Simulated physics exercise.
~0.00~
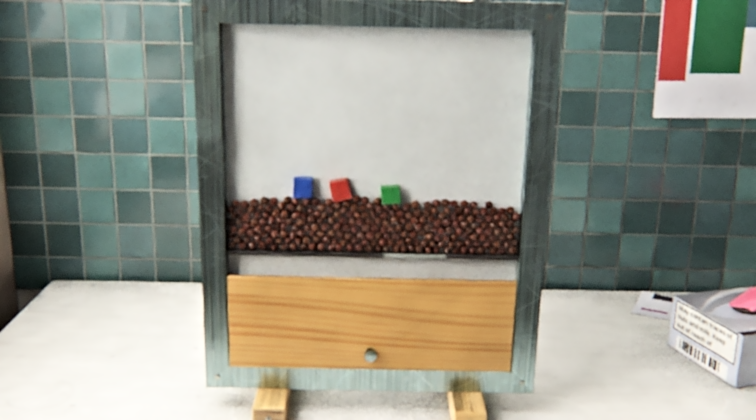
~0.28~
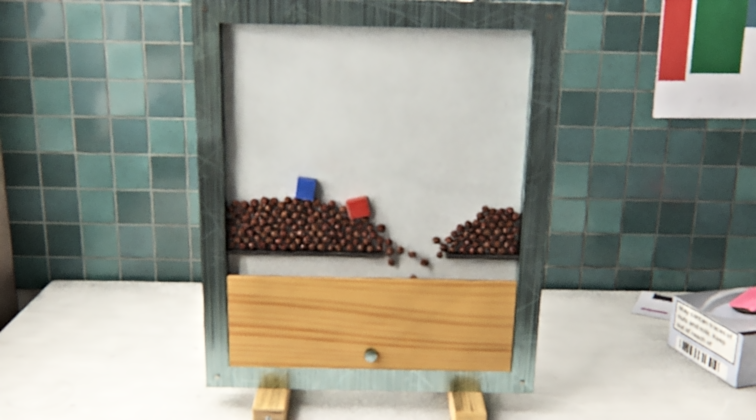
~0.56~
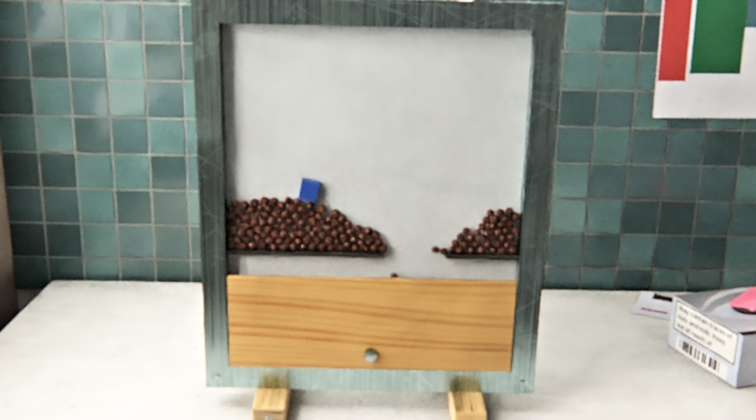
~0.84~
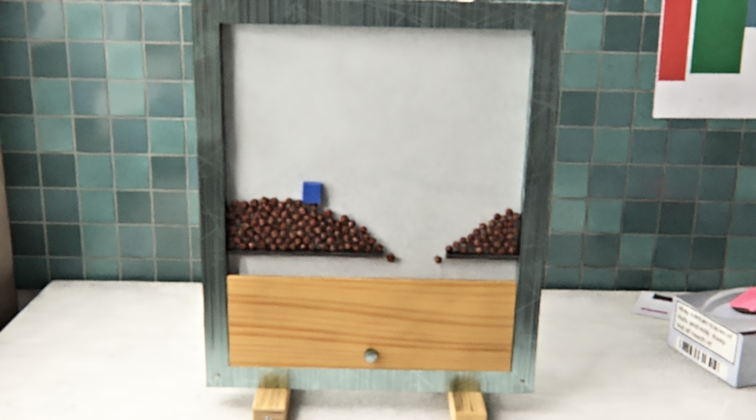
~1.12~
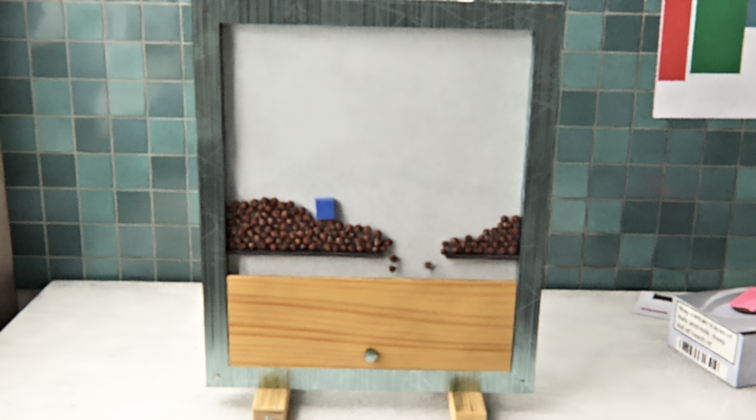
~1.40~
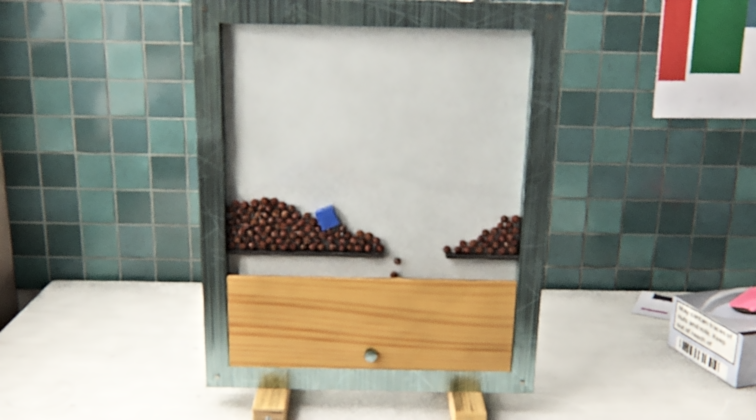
Dark beads draining through a gap in a framed feeder, green then red blocks disappearing, blue block sliding right and staying tilted.
